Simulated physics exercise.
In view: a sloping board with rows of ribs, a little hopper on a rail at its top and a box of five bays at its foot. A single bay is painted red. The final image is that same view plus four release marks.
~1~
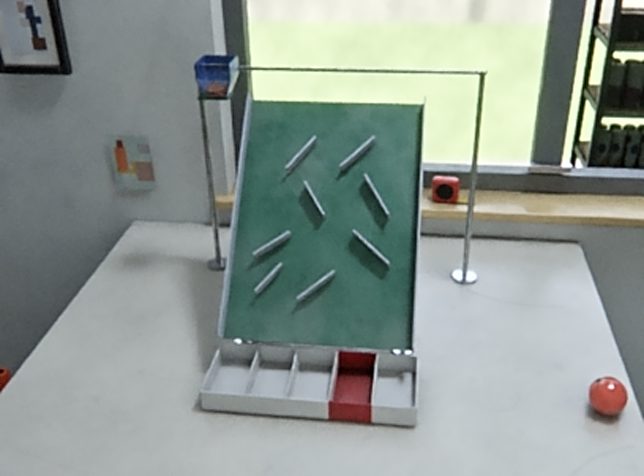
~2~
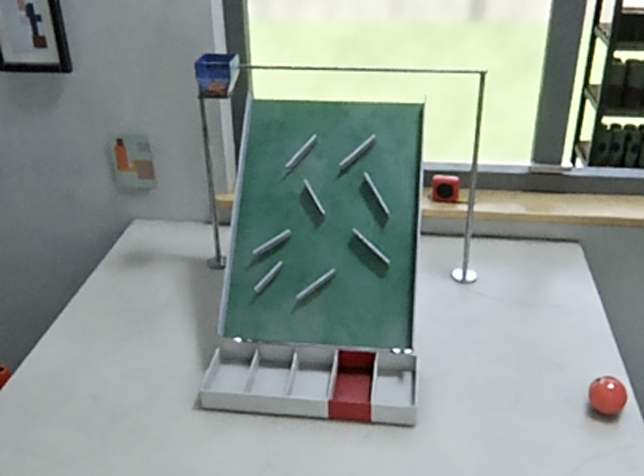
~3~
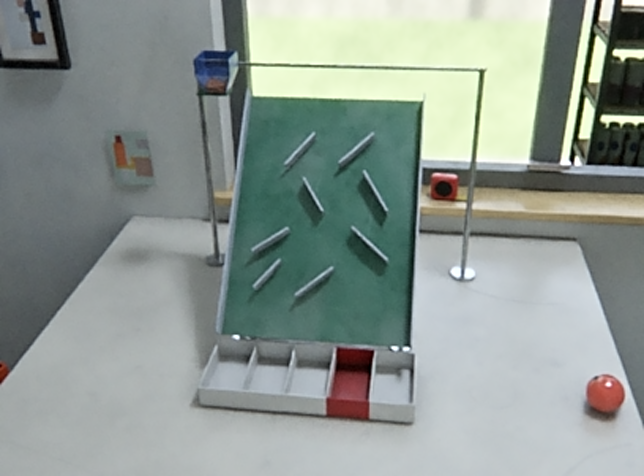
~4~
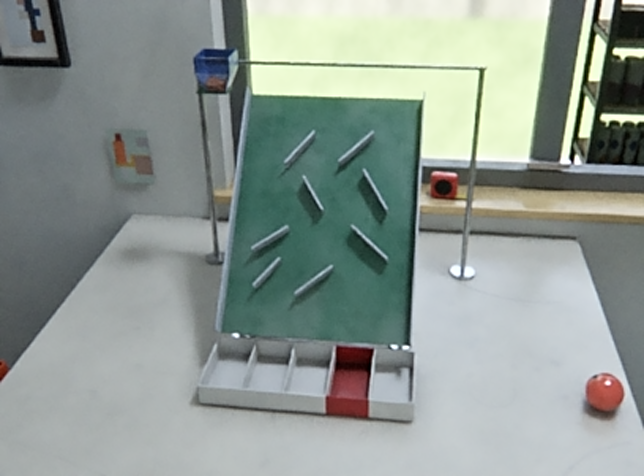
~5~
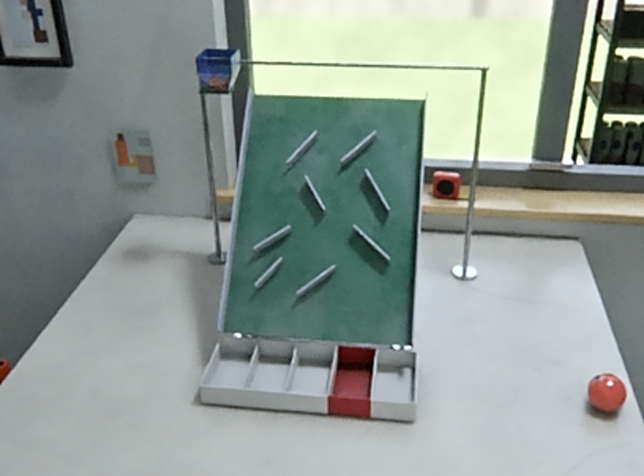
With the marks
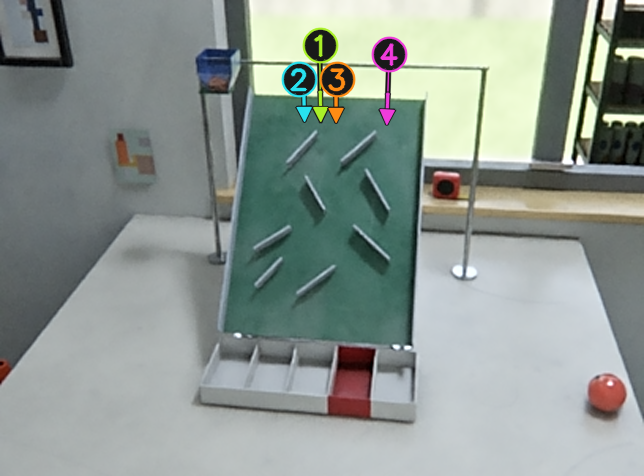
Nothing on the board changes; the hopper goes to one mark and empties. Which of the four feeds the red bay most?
Take 3.
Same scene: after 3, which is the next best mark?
Here it is mark 1.
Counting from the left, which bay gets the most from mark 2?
It is the first one.
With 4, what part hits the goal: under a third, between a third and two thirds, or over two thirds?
Mark 4 gives under a third.
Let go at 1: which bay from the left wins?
The first.
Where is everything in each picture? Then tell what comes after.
Hopper near (219, 89), clay pellets, door shut, in the first frame.
Ribs (286, 167) to (316, 135), (340, 165) to (375, 135), (305, 180) to (324, 213), in the second frame.
Ribs (364, 170) to (387, 211), (252, 250) to (288, 228), (352, 227) to (388, 260), in the third frame.
Ribs (253, 285) to (279, 258), (295, 293) to (332, 265), in the fourth frame.
Red bay near (349, 405), number 4 of 5 from the left, in the fifth frame.
On the marked copy, mark 1 meets the board at (320, 116); mark 2 meets the board at (304, 116); mark 3 meets the board at (336, 117); mark 4 meets the board at (387, 119).
With 1, close to a third in the red bay, close to two thirds in other bays, only a few held on the board.
With 2, only a few in the red bay, all but a few in other bays.
With 3, the bulk in the red bay, close to a quarter in other bays.
With 4, close to a quarter in the red bay, the bulk in other bays, only a few outside the box.
